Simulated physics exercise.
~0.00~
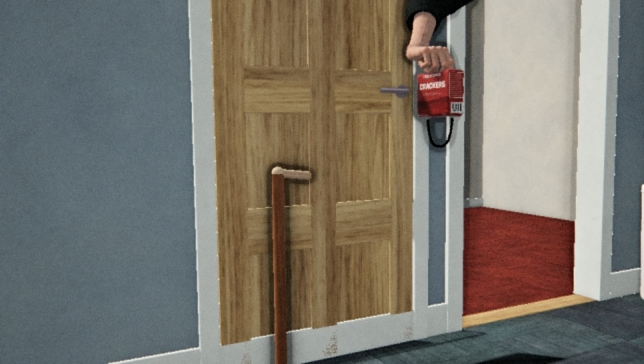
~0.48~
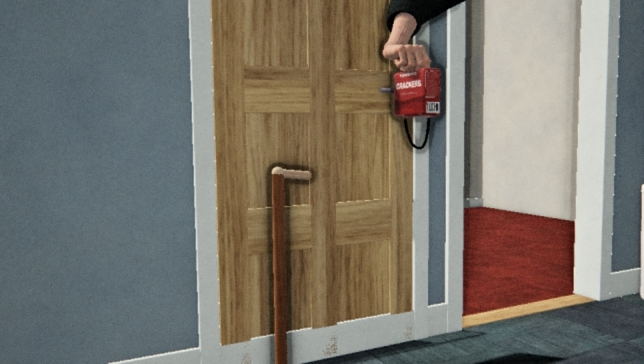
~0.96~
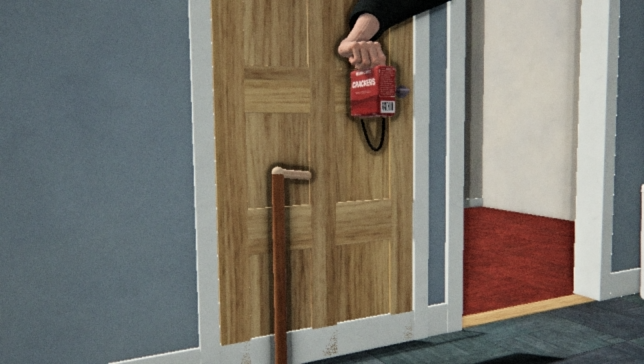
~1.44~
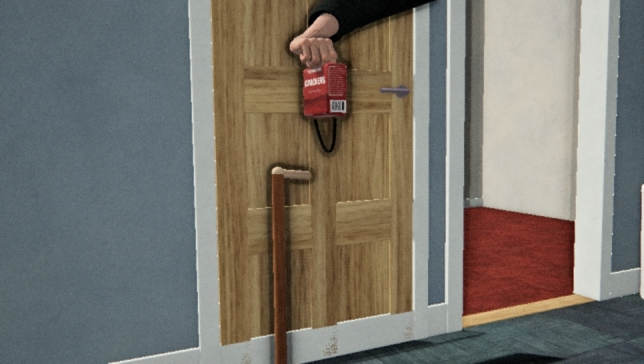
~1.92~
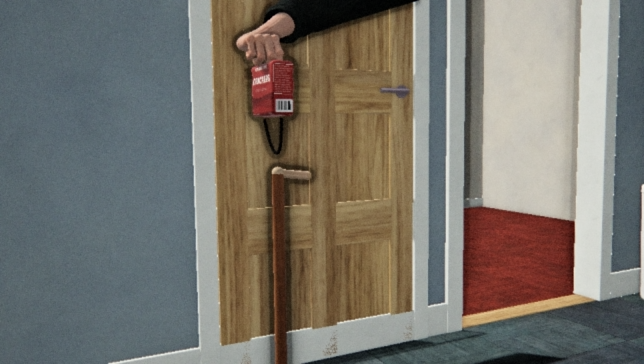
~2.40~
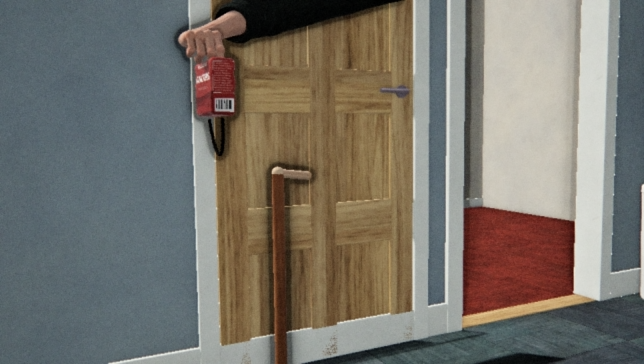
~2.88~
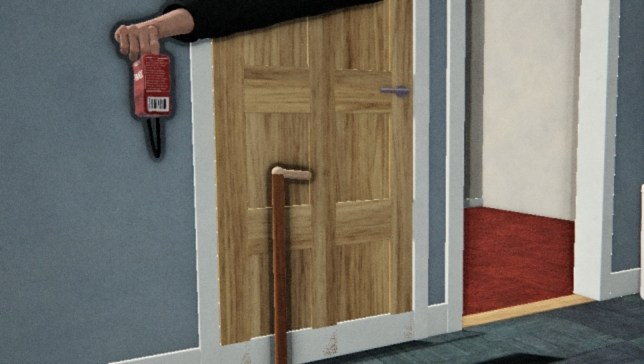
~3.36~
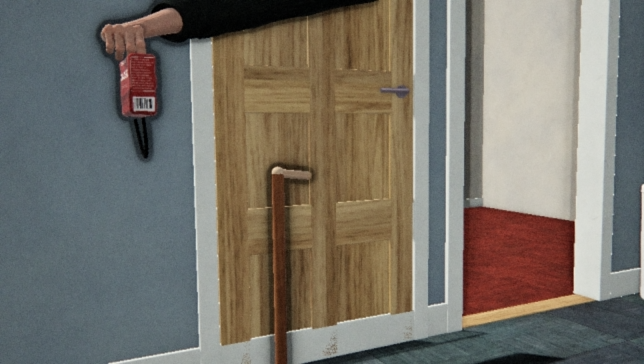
We see a hand carry a red pouch with a dark cord loop dangling beneath it leftward in front of a wooden door, passing above a brown post with a hook. The loop clears the hook, and the pouch ends upright against the blue-grey wall, still held.
